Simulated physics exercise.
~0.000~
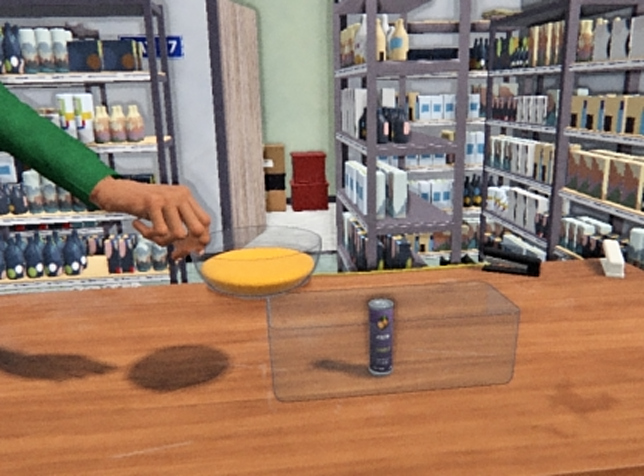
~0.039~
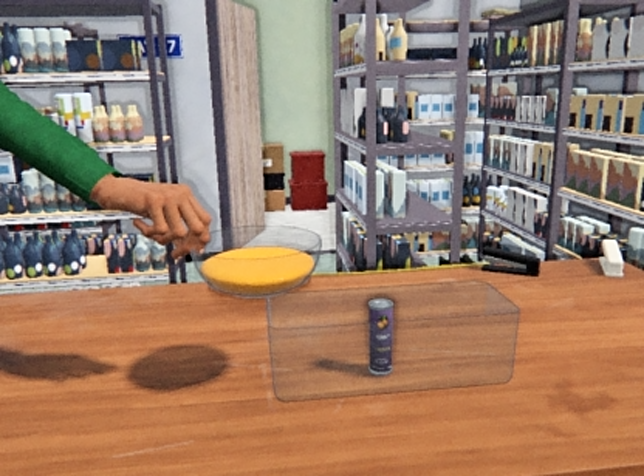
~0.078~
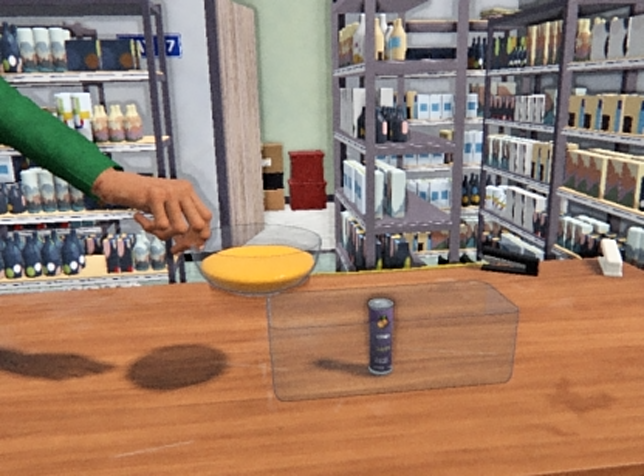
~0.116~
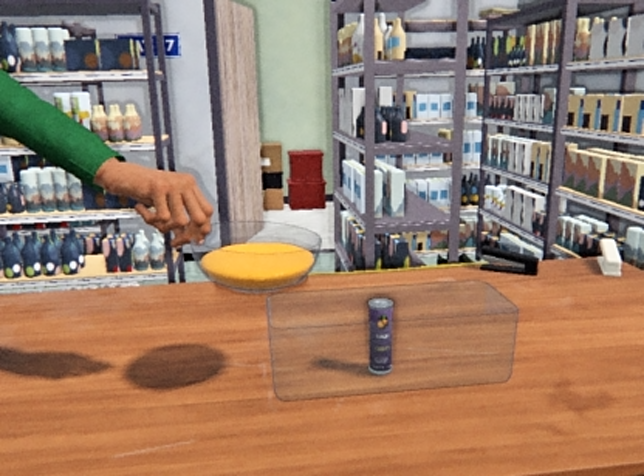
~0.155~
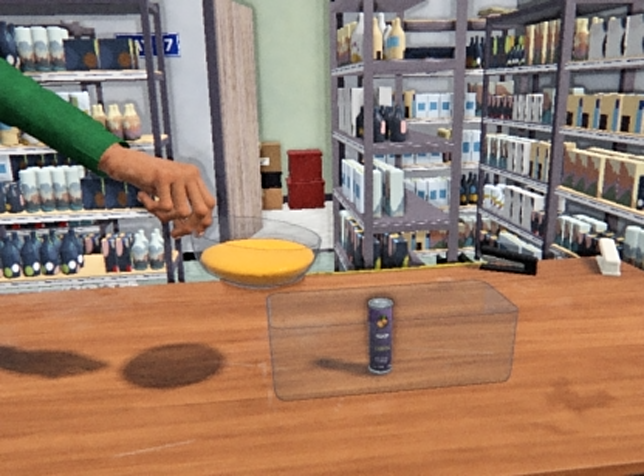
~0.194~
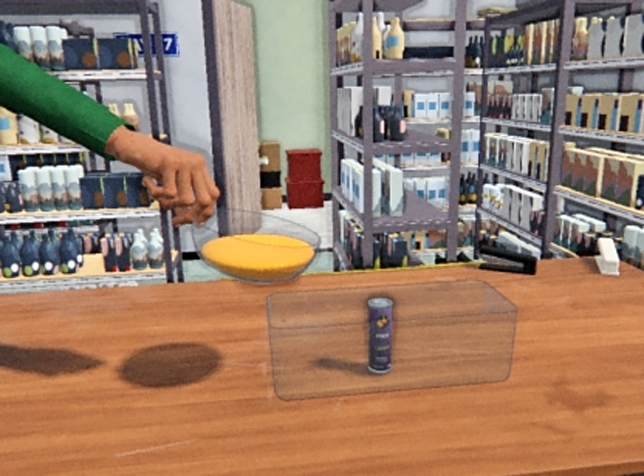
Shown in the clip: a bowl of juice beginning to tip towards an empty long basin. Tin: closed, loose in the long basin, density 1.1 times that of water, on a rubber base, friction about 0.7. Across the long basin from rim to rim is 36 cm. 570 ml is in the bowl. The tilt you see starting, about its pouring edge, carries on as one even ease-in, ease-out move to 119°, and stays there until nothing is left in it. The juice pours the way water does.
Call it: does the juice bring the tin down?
Call: Not brought down.
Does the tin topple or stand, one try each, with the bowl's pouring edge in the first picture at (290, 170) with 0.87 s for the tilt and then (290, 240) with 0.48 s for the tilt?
The tin stays vertical the first time and overturns the second time.
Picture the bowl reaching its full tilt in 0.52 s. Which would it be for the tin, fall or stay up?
The tin stays balanced.
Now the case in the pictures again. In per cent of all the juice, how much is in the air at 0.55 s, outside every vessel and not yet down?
Roughly 56 percent.
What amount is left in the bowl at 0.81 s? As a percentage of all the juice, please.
About 0 % is still there.
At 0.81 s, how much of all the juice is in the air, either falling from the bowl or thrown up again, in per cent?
Airborne fraction: Approx. 6 %.
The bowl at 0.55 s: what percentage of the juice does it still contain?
Near 38 in a hundred.
Then, 0.55 s in, the tilt is 83° and 39 per cent is still to pour; the tin stands where it began.
Then, 0.81 s in, the tilt is 117° and 0 per cent is still to pour; the tin stands where it began.
Then, 1.08 s in, the tilt is 119° and 0 per cent is still to pour; the tin stands where it began.
Then, 1.37 s in, the tilt is 119° and 0 per cent is still to pour; the tin stands where it began.
Finally, the tin stands where it began.
